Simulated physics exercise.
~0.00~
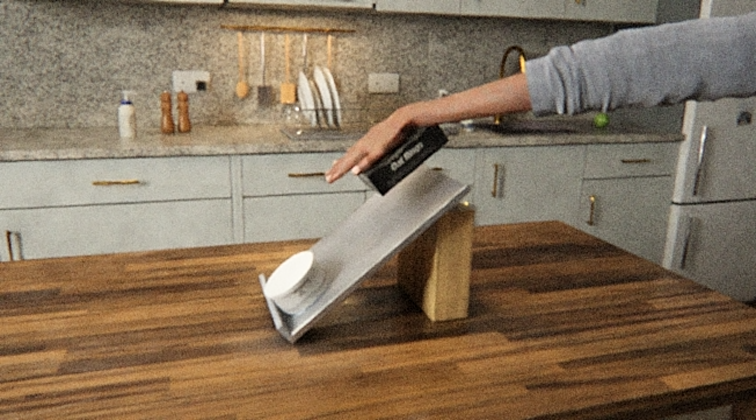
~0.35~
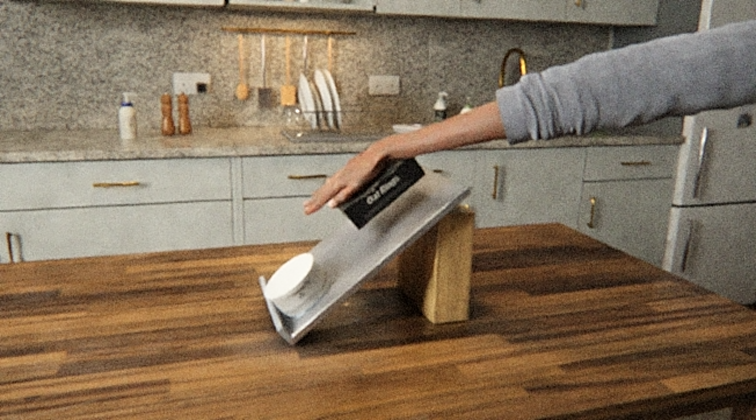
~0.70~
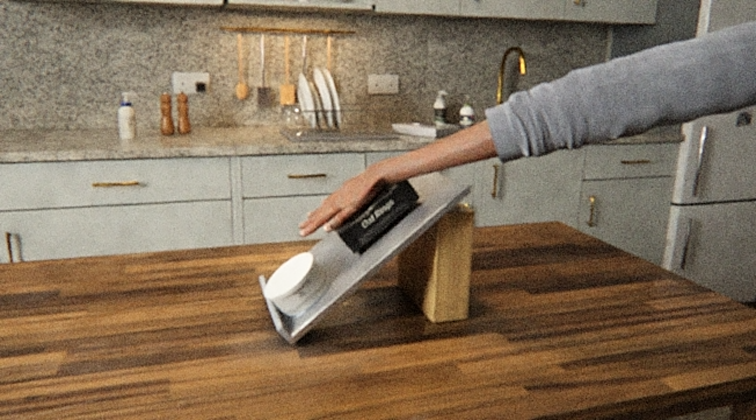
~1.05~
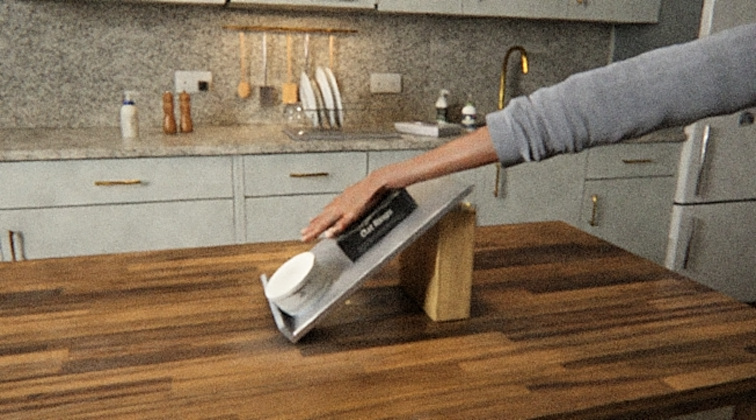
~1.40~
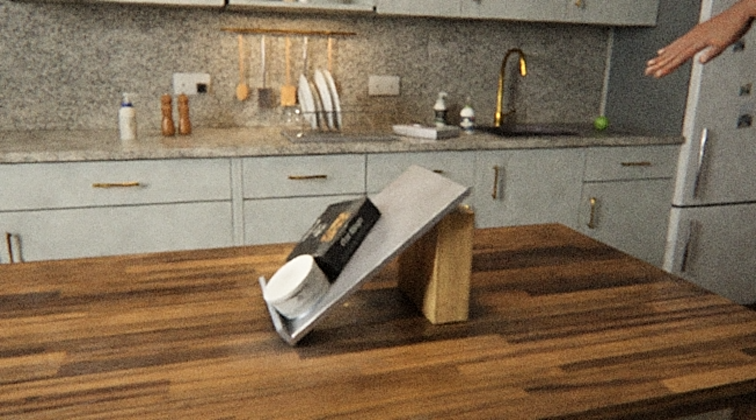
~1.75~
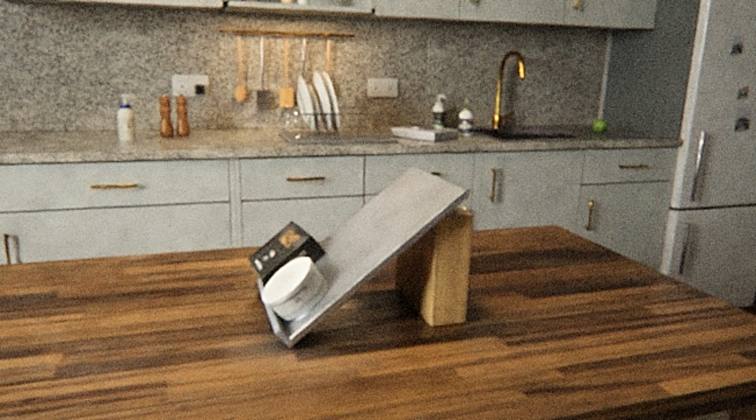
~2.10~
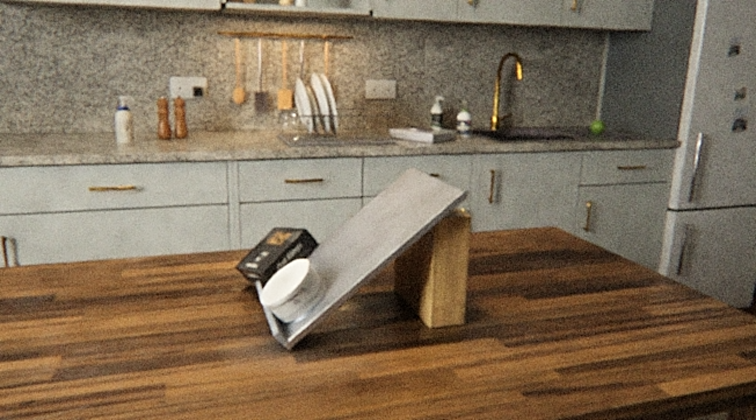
In a kitchen with pale cabinets and a speckled backsplash, a slightly swaying view looks across a dark wooden table. A silvery board leans on a wooden block, sloping down to the left, with a round white tub at its low end. A hand in a grey sleeve reaches from the right, lowers a black packet onto the upper slope, lets go and withdraws. The packet slides down the board to the tub and tips over the far side. It ends off the board, resting behind the tub, which stays in place.
